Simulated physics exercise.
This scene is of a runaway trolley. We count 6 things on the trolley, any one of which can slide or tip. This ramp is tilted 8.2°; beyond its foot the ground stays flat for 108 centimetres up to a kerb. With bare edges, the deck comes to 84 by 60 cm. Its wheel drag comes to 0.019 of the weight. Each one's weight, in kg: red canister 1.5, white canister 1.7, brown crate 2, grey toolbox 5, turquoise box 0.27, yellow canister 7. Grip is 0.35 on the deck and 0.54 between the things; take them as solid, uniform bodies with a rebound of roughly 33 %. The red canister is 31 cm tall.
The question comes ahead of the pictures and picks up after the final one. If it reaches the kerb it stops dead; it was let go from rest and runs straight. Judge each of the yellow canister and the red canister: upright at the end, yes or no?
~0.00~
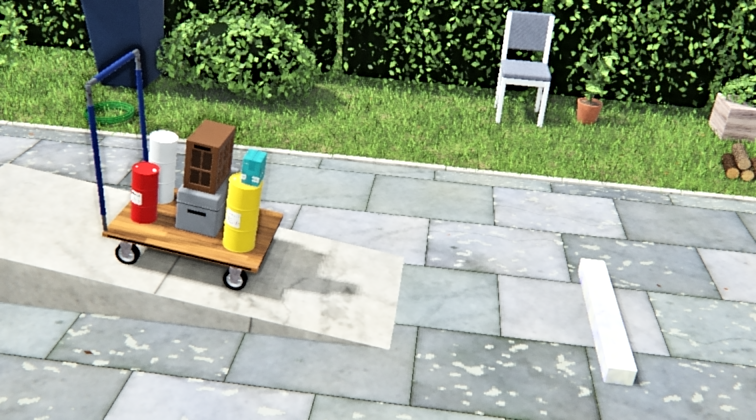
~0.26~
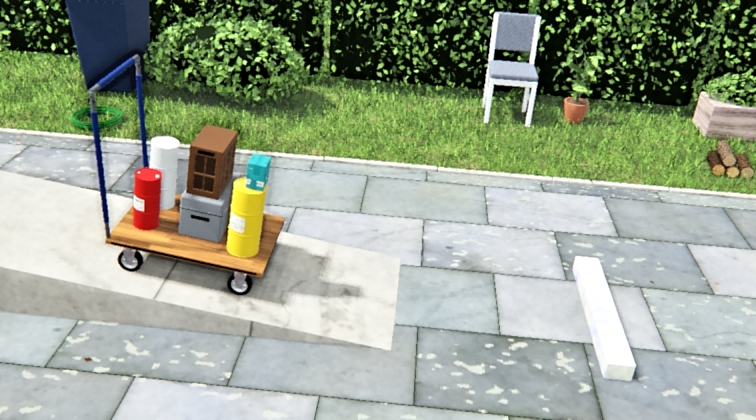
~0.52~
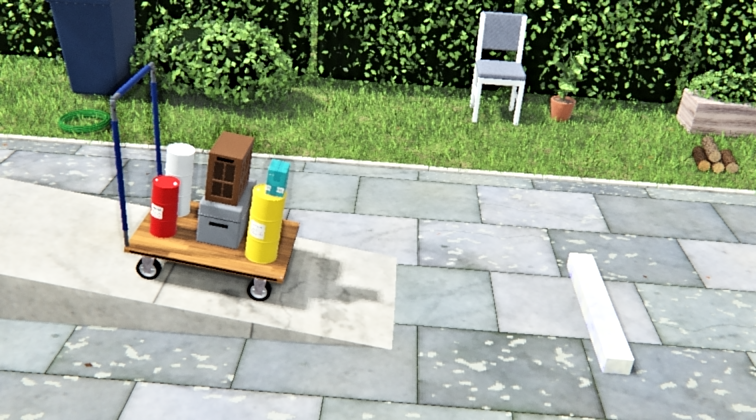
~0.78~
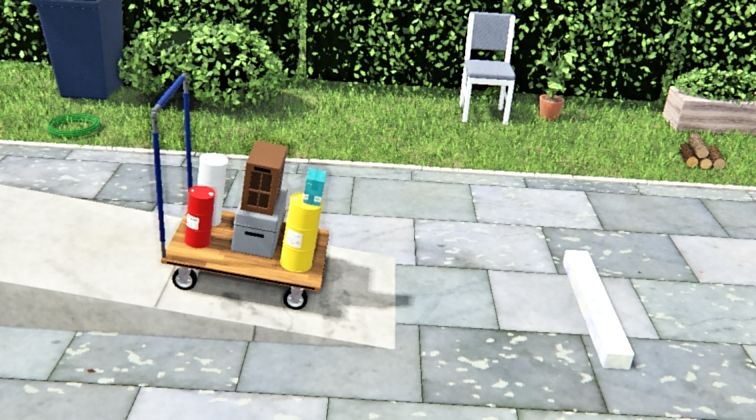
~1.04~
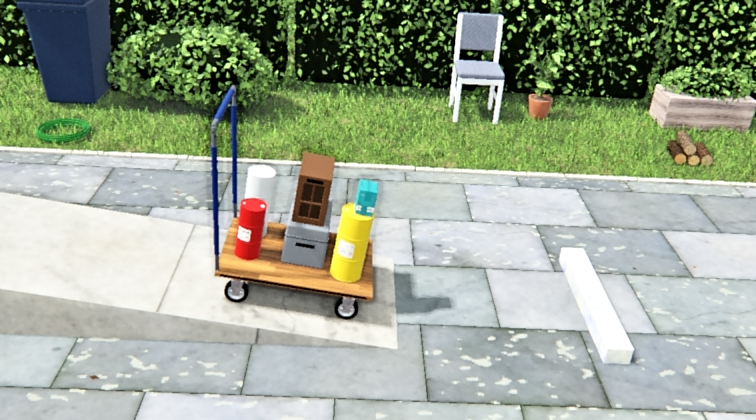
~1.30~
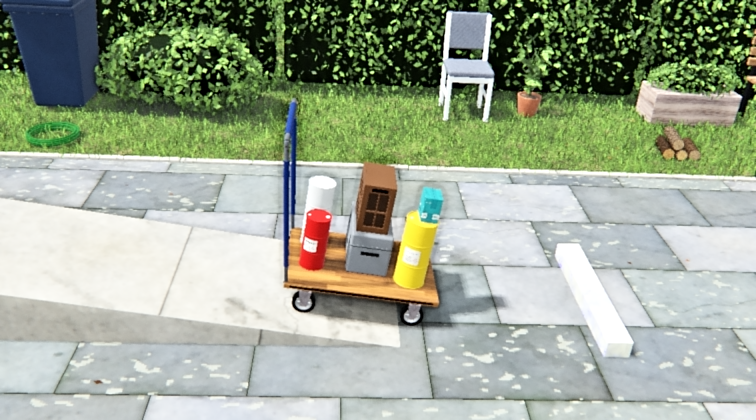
Yellow canister - no; red canister - yes.
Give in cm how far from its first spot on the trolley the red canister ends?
Roughly 34 centimetres.
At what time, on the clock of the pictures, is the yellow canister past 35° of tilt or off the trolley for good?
That comes at close to 2.0 seconds.
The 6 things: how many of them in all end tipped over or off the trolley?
Total count: 2.
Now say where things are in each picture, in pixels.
Kerb 186 cm ahead; yellow canister (243, 213); red canister (145, 193), in the first picture.
Kerb 184 cm ahead; grey toolbox (211, 203); turquoise box (258, 172), in the second picture.
Kerb 173 cm ahead; white canister (179, 180); brown crate (230, 168), in the third picture.
Kerb 154 cm ahead; grey toolbox (260, 219); turquoise box (314, 187), in the fourth picture.
Kerb 127 cm ahead; white canister (258, 202); brown crate (314, 189), in the fifth picture.
Kerb 92 cm ahead; yellow canister (416, 250); red canister (315, 240), in the sixth picture.
After 2.00 s, trolley at the kerb; turquoise box now off the trolley; yellow canister moved 14 cm near (606, 256); red canister moved 13 cm near (506, 256).
After 2.10 s, trolley at the kerb; yellow canister now off the trolley; red canister moved 23 cm near (524, 257); brown crate moved 24 cm.
After 2.30 s, trolley at the kerb; red canister moved 33 cm near (541, 257); brown crate moved 32 cm; grey toolbox moved 31 cm.
In the end (2.7 s), off the trolley and tipped over, yellow canister; off the trolley but upright, turquoise box; not toppled but over 10 cm from the start, red canister, white canister, brown crate and grey toolbox. At the end, from the last picture's camera, yellow canister near (683, 304), red canister near (541, 257).
